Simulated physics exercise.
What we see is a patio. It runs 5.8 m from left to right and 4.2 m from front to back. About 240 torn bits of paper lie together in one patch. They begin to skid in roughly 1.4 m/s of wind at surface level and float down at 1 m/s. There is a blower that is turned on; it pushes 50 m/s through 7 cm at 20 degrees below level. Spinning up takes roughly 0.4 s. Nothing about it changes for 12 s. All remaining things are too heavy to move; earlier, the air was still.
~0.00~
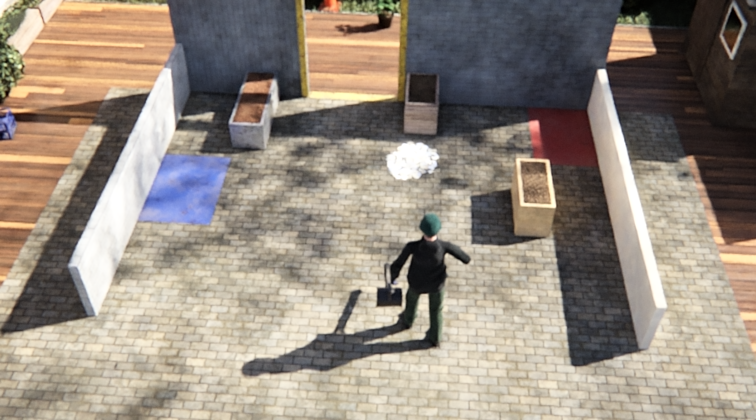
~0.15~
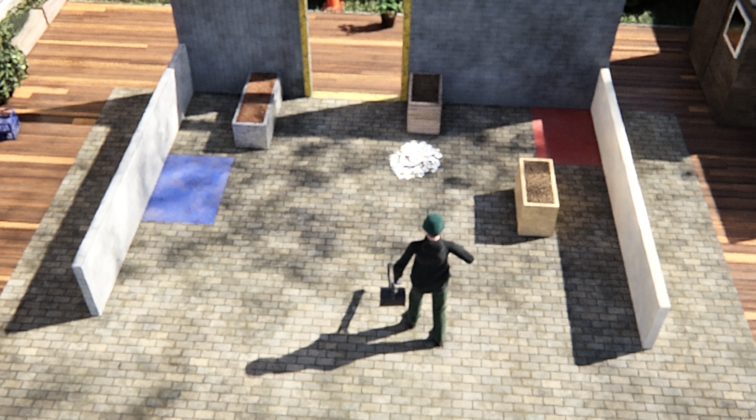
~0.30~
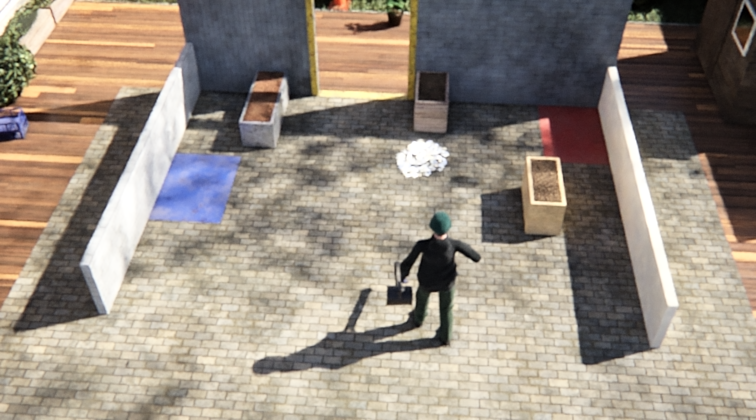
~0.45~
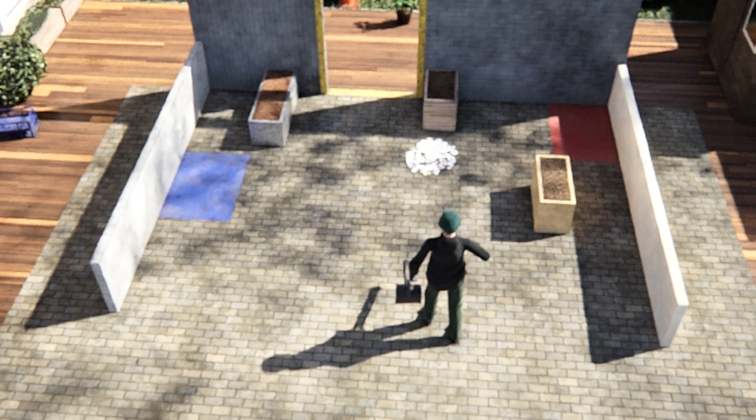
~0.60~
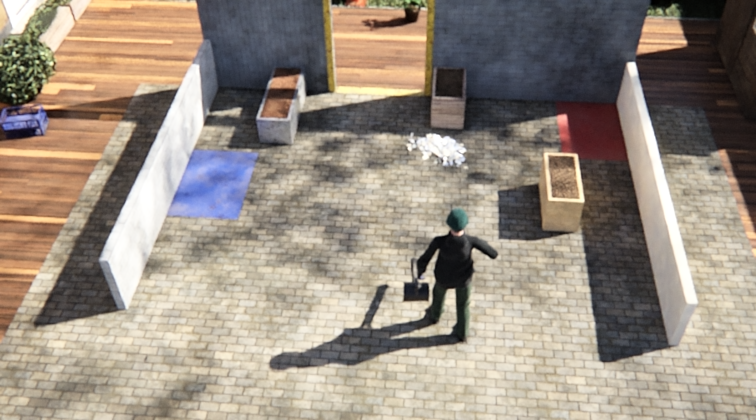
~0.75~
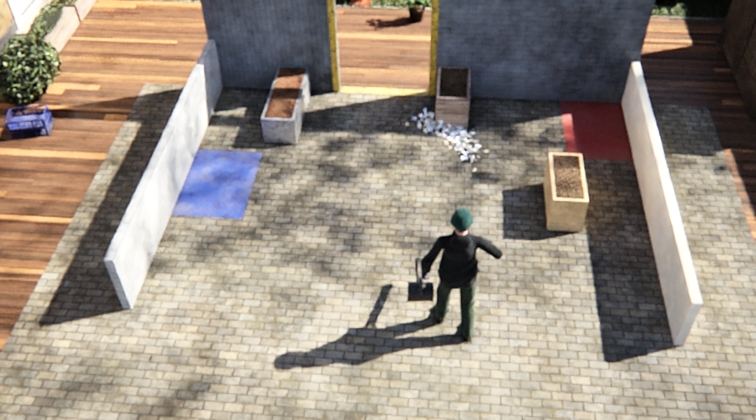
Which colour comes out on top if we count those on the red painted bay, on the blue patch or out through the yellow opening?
Red.
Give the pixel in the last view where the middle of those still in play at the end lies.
Centre: Approx. (596, 101) px, last frame.
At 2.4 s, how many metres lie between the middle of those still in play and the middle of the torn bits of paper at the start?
About 1.8 m.
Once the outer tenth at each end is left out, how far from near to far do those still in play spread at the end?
Roughly 0.0 m.
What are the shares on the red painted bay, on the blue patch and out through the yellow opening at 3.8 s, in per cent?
About 40 per cent red, 0 per cent blue and 30 per cent yellow.
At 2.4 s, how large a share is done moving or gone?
About 20 %.
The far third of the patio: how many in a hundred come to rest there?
70 %.
After 2.4 s, 0 % are on the blue patch, 17 % on the red painted bay and 25 % out through the yellow opening; the middle of those still in play is near (532, 99); 22 % have settled or left.
After 3.8 s, 0 % are on the blue patch, 43 % on the red painted bay and 28 % out through the yellow opening; the middle of those still in play is near (575, 101); 45 % have settled or left.
After 6.6 s, 0 % are on the blue patch, 53 % on the red painted bay and 28 % out through the yellow opening; the middle of those still in play is near (591, 101); 62 % have settled or left.
After 12.0 s, at the end, 0 % are on the blue patch, 57 % on the red painted bay and 28 % out through the yellow opening; the middle of those still in play is near (596, 101).
